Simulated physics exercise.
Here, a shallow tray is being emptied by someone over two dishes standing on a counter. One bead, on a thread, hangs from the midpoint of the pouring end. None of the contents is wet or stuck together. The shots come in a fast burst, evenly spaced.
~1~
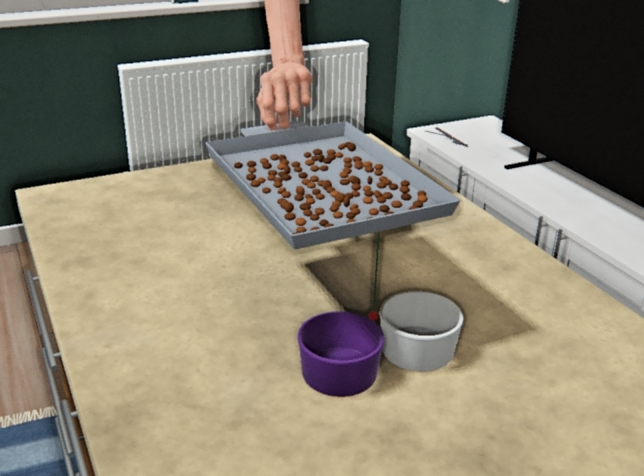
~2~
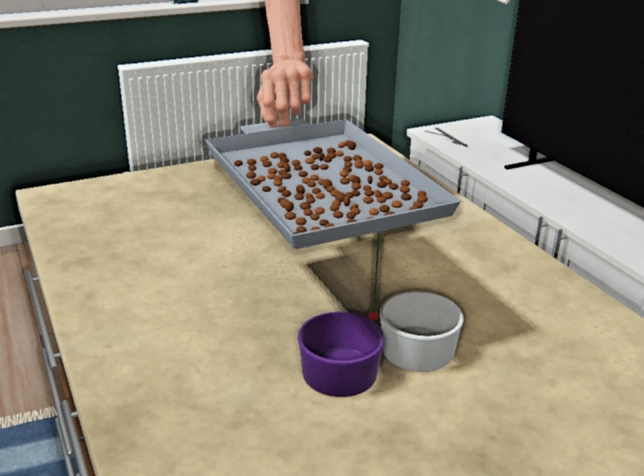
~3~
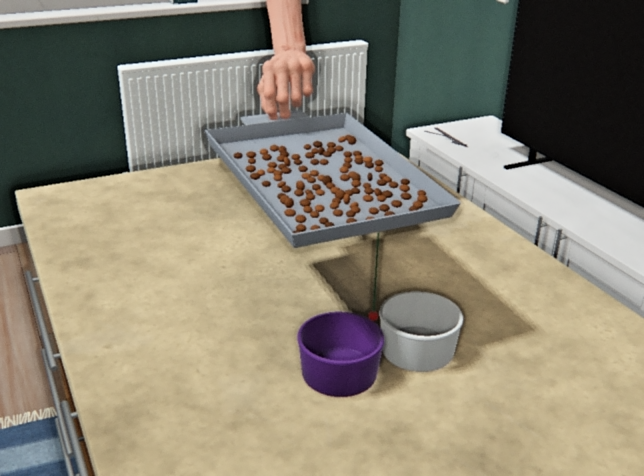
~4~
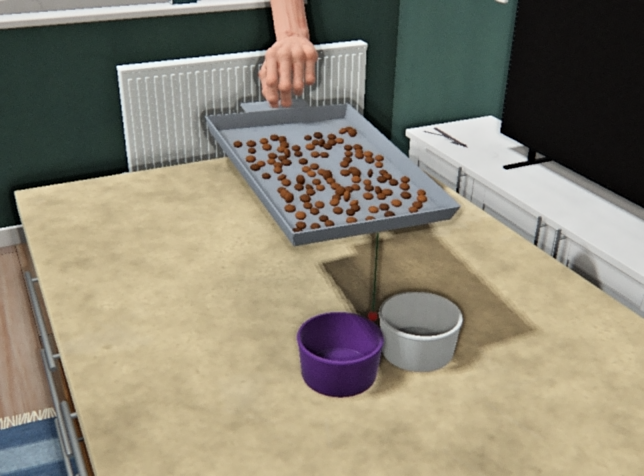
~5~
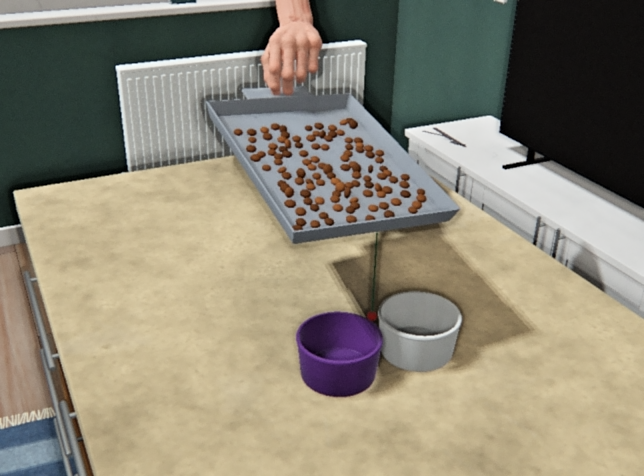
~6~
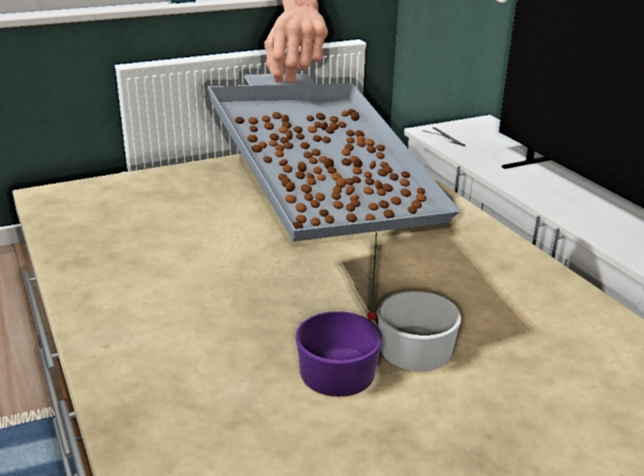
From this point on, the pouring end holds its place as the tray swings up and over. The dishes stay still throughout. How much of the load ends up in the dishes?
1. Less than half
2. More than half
More than half.
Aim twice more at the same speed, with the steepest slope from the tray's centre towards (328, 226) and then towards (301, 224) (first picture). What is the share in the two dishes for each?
Lab note: Case 1 near 40 %, case 2 near 40 %.
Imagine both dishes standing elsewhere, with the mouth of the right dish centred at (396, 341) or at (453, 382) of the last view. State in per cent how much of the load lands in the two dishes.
Roughly 30% the first time and 0% the second time.
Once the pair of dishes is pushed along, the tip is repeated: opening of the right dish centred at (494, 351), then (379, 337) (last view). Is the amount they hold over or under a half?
In the first position a minority, in the second a minority.
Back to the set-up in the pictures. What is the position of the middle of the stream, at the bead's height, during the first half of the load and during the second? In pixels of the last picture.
I'd place the first part at (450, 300) and the rest at (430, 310).
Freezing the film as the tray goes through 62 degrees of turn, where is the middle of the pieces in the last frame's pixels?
I'd put the middle close to (403, 202).
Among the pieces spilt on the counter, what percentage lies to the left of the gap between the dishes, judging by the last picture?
Estimate: Near 10 per cent.
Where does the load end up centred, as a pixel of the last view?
Around (430, 349).
Shortly afterwards, tray tipped steeply; the whole lot on the tray.
Next, tray tipped past a quarter turn; a little on the tray; near a third in the right dish; near a quarter outside both; near a quarter in the air.
Some moments later, tray tipped past a quarter turn; only a few in the left dish; near two thirds in the right dish; near a third outside both.
In the end, tray tipped past a quarter turn; only a few in the left dish; near two thirds in the right dish; near a third outside both.
